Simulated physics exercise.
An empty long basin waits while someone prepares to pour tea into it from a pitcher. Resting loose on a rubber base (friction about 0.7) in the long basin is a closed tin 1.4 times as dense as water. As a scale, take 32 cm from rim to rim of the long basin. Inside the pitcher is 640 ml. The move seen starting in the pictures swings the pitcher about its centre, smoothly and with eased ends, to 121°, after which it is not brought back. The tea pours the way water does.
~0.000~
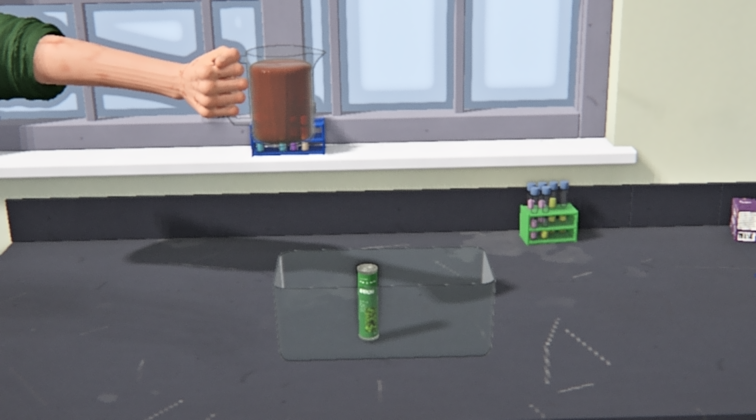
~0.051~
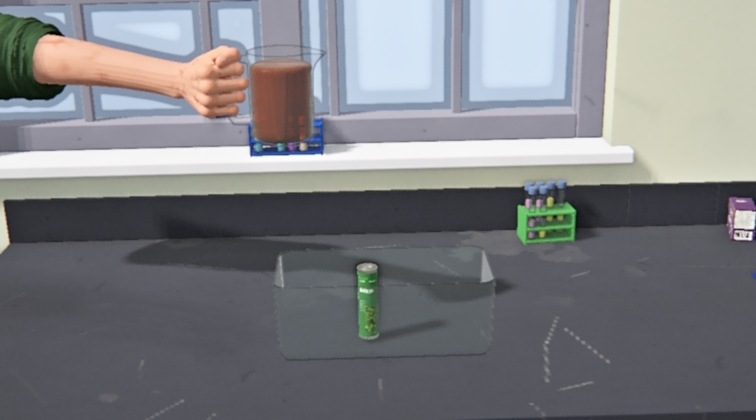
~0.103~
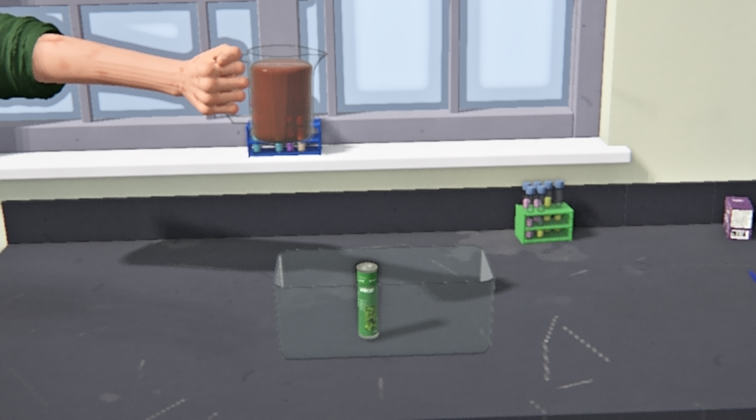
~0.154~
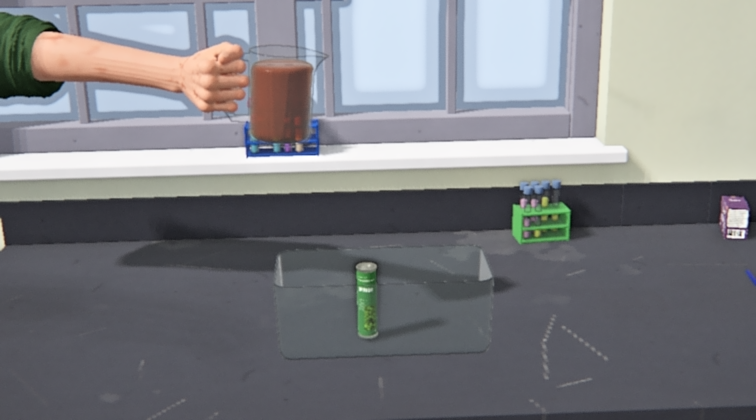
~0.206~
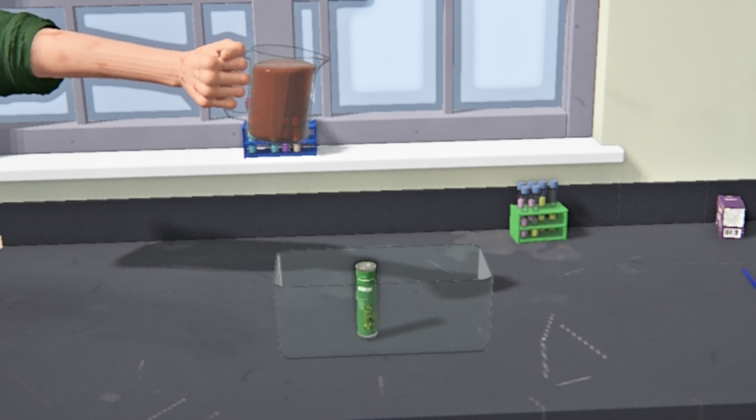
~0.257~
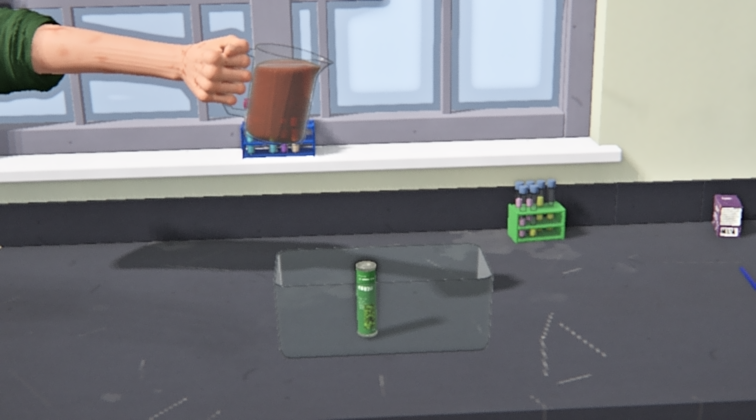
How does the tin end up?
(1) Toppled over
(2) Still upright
Still upright (2).
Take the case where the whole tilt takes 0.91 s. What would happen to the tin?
The tin stays on its base.
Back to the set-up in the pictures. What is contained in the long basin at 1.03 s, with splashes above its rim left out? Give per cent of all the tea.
Roughly 46 per cent.
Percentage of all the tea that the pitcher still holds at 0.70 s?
78 %.
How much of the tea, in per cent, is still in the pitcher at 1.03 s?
I reckon near 18 per cent still sits there.
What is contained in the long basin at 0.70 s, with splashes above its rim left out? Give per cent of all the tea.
About 2%.
Then, 0.70 s in, the tilt is 73° and 79 per cent is still to pour; the tin stands where it began.
Then, 1.03 s in, the tilt is 112° and 18 per cent is still to pour; the tin stands where it began.
Then, 1.37 s in, the tilt is 121° and 0 per cent is still to pour; the tin stands where it began.
Then, 1.74 s in, the tilt is 121° and 0 per cent is still to pour; the tin stands where it began.
Finally, the tin stands where it began.
